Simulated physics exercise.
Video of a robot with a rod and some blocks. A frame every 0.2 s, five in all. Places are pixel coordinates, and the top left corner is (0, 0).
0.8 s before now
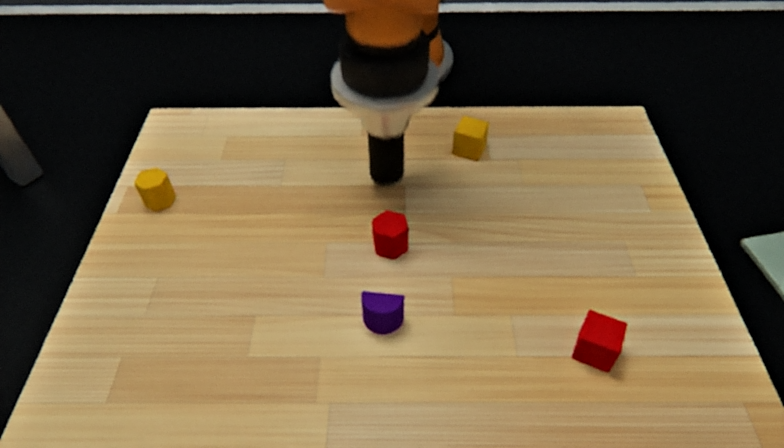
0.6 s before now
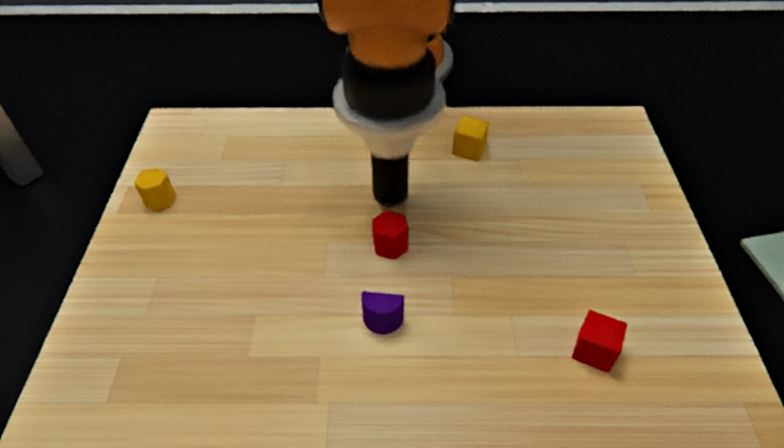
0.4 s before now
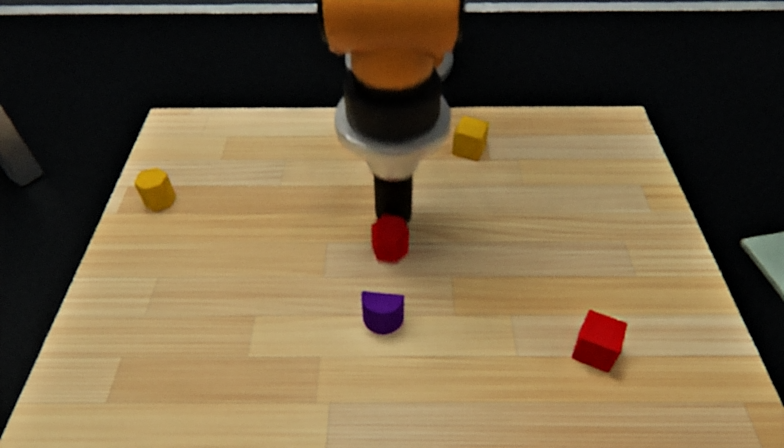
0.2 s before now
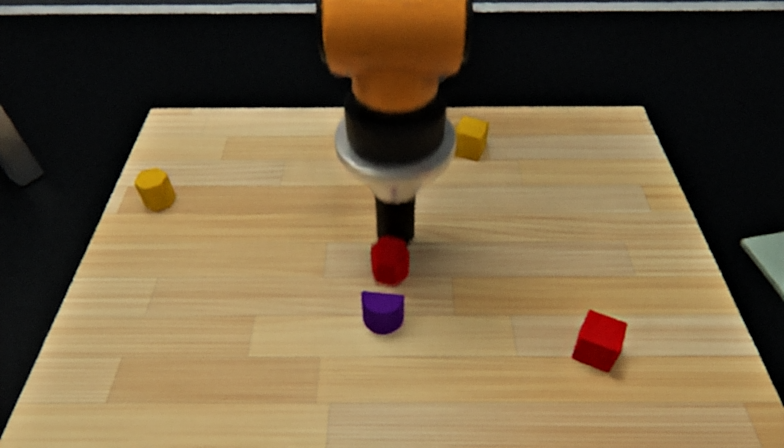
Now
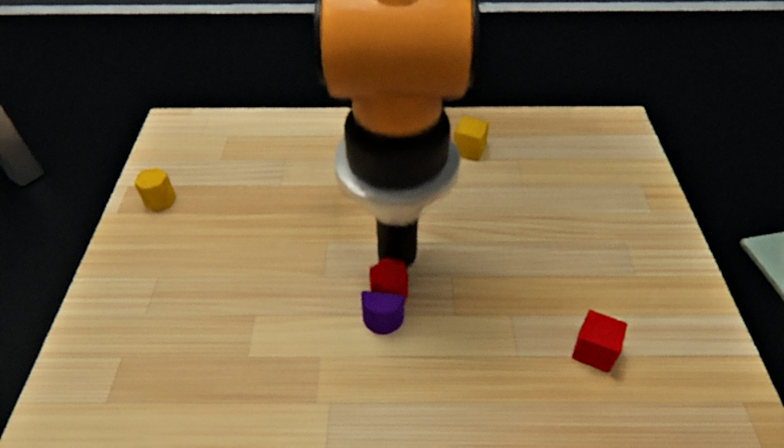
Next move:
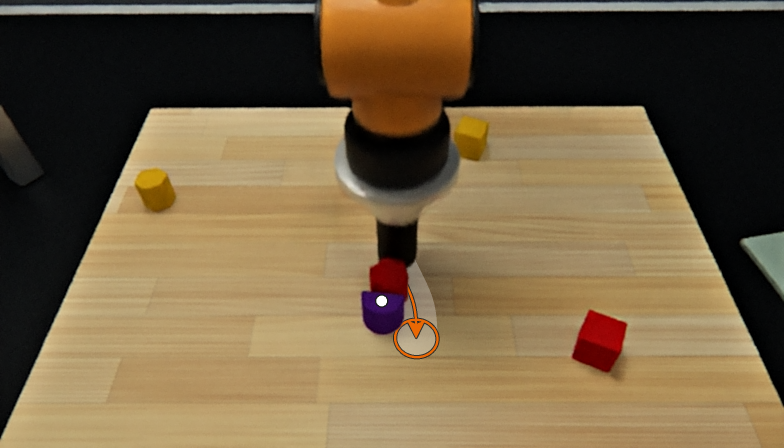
We see a robot arm with a black rod above a wooden table with scattered yellow, red and purple blocks; the rod moves toward the viewer, meets the red hexagonal block and pushes it up close to the purple half-round block.
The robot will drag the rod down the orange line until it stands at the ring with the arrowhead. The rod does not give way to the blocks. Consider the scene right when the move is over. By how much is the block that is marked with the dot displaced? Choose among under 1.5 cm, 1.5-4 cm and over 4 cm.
It slides well over 4 cm.
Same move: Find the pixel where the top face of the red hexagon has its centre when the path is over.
At (378, 330).
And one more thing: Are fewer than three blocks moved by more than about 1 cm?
Yes, that is how it ends up.
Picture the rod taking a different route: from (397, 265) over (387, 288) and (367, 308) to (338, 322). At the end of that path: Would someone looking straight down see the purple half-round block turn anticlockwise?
Yes, I think so.
The line goes from (397, 265) by way of (407, 287) and (415, 311) to (416, 338); the dot is on the purple half-round block.
The first path, step by step. Halfway along, rod (412, 290); purple half-round block (369, 325), turned 35° clockwise; red hexagon (389, 304), turned 25° clockwise.
At the end, rod (417, 329); purple half-round block (348, 340), turned 65° clockwise; red hexagon (378, 330), turned 55° clockwise.
